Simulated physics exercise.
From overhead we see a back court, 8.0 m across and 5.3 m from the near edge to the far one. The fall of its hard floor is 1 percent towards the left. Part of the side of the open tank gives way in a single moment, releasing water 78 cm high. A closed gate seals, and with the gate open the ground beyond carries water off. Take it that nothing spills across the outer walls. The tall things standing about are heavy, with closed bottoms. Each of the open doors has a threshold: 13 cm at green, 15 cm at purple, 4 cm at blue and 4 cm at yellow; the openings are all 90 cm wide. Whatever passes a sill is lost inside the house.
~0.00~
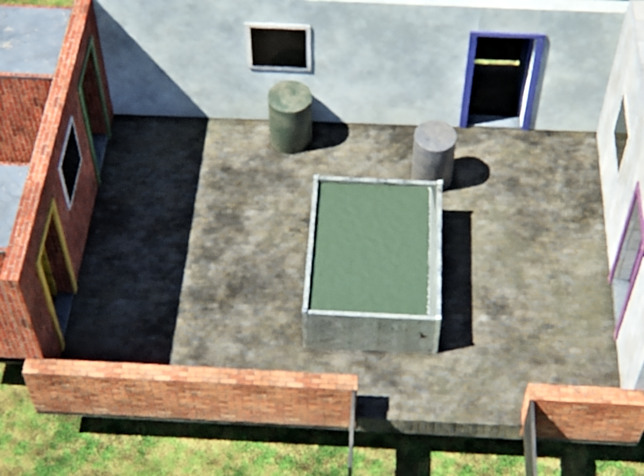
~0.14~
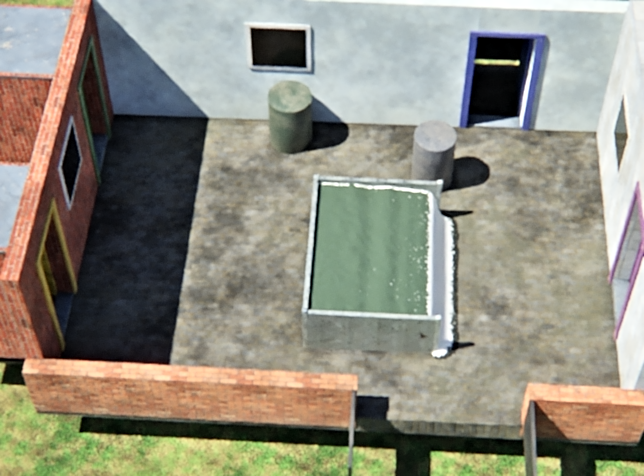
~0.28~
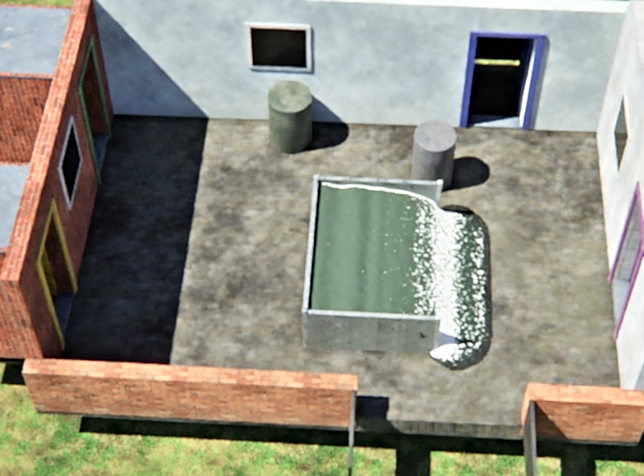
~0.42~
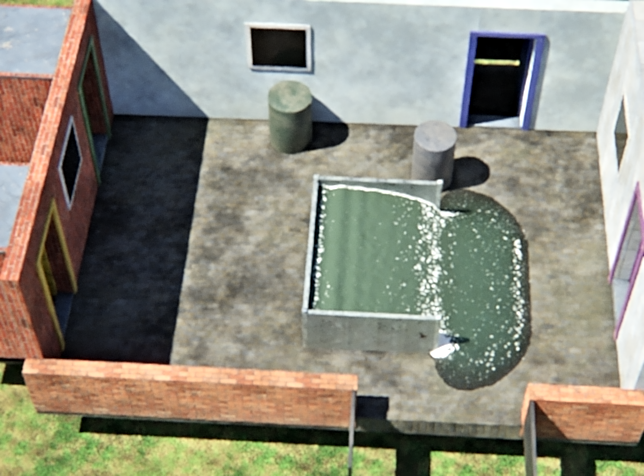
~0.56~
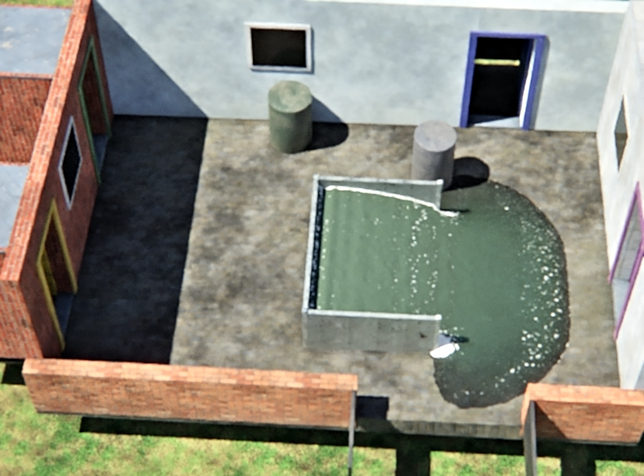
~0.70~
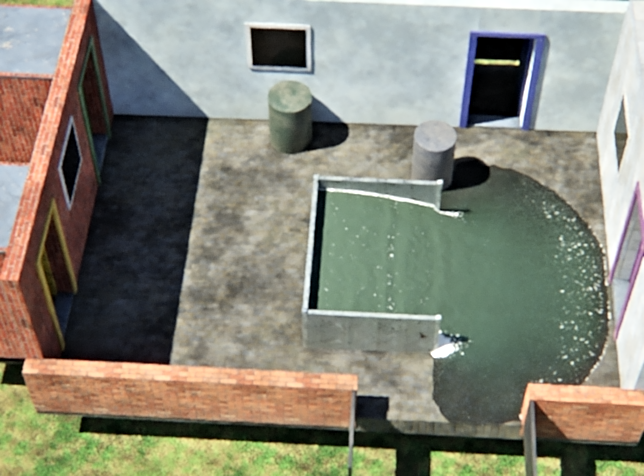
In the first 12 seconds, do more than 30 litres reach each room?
As I see it, the green door will hold enough water back. The purple door will not hold enough water back. The blue door will not hold enough water back. The yellow door will not hold enough water back.
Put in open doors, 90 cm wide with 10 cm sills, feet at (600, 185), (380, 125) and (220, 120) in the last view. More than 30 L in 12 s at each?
First doorway gets there, second falls short, third falls short.
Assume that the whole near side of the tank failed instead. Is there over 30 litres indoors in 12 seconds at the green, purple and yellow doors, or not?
Then green would come out on the low side, purple on the low side and yellow on the high side.
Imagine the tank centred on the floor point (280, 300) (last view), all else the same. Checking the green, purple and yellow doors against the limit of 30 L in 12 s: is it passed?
Green gets no more than that, purple gets more than that, yellow gets no more than that.
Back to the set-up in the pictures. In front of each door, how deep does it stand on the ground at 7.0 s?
Green 1 cm, purple 8 cm, blue 12 cm, yellow 6 cm.
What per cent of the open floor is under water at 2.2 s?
I'd guess around 30 %.
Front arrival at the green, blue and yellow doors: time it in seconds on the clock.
The green door is reached at 7.0 s, blue at 1.4 s, yellow at 6.5 s.
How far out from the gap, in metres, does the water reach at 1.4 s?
Some 3.8 m out.
After 1.4 s water covers 30 % of the floor and is deepest (44 cm) near (606, 269); green door not reached, purple door 35 cm at the sill, 115 L in, blue door 1 cm at the sill, 0 L in, yellow door not reached.
After 2.2 s water covers 30 % of the floor and is deepest (46 cm) near (594, 145); green door not reached, purple door 36 cm at the sill, 273 L in, blue door 4 cm at the sill, 1 L in, yellow door not reached.
After 3.5 s water covers 45 % of the floor and is deepest (26 cm) near (583, 144); green door not reached, purple door 21 cm at the sill, 379 L in, blue door 13 cm at the sill, 26 L in, yellow door not reached.
After 7.0 s water covers 85 % of the floor and is deepest (16 cm) near (308, 126); green door not reached, purple door 8 cm at the sill, 389 L in, blue door 12 cm at the sill, 151 L in, yellow door 6 cm at the sill, 0 L in.
After 12.0 s water covers 85 % of the floor and is deepest (9 cm) near (593, 414); green door 5 cm at the sill, 0 L in, purple door 6 cm at the sill, 389 L in, blue door 5 cm at the sill, 202 L in, yellow door 7 cm at the sill, 68 L in.
